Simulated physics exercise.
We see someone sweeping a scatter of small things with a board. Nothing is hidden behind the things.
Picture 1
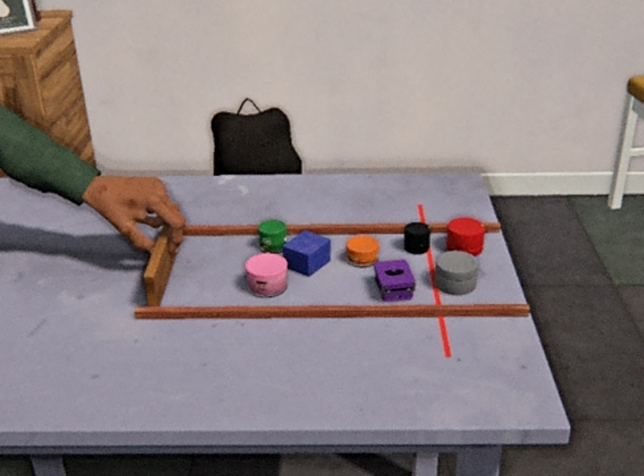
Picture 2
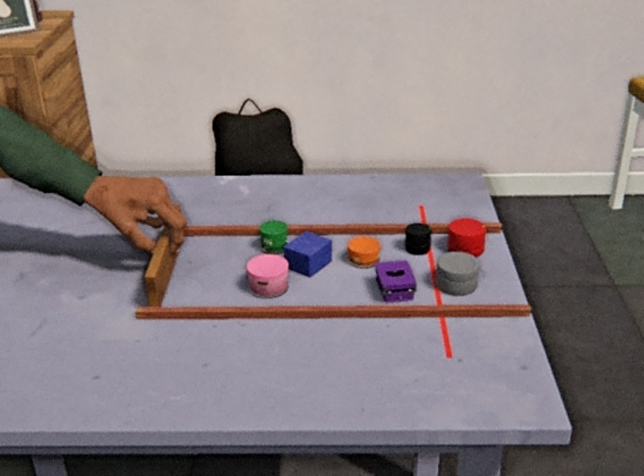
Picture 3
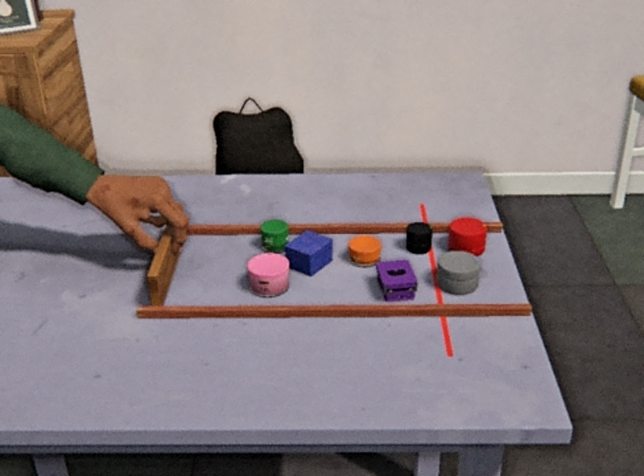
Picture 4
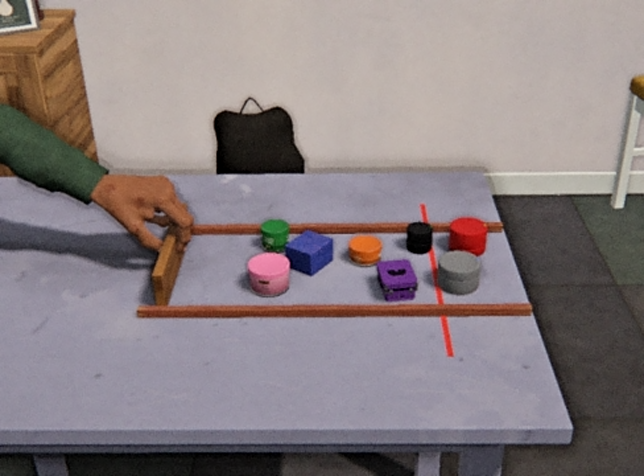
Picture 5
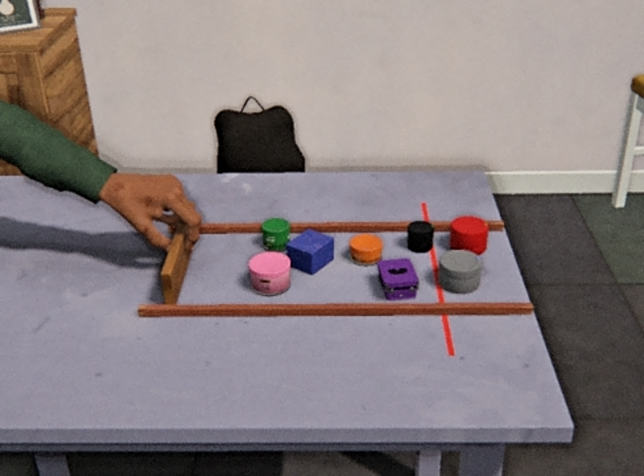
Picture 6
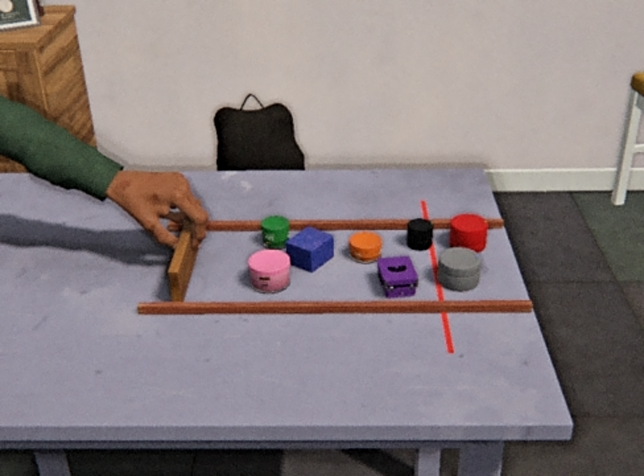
A hand in a green sleeve slid a small wooden board slightly to the right between two brown rails on a table, while the colourful little containers and blocks ahead of it stayed put, untouched.
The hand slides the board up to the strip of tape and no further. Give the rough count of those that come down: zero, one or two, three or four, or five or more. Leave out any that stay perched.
Outcome: The number that fall off is one or two.
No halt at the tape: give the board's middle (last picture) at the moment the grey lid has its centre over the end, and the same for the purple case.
Near (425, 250) and (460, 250).
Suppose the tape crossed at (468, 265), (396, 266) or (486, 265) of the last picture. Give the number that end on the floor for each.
In that order 3, 0 and 5.
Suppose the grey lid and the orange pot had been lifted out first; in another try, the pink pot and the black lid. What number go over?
Fallen: 0, and 0 in the other try.
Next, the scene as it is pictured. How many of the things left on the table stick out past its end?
The number is 1.
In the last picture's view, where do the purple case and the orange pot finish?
The purple case stops around (498, 285); the orange pot around (482, 242).
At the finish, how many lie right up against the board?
The number is 3.
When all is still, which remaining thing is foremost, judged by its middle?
The red lid ends nearest.
Early on, none off yet; red lid at rest near (468, 234); grey lid at rest near (459, 269); black lid at rest near (420, 234).
A while later, none off yet; red lid travelled a little near (480, 233); grey lid travelled about its own width near (495, 270); black lid travelled about its own width near (448, 226).
Finally, the number that fall off is one or two; lost, grey lid.
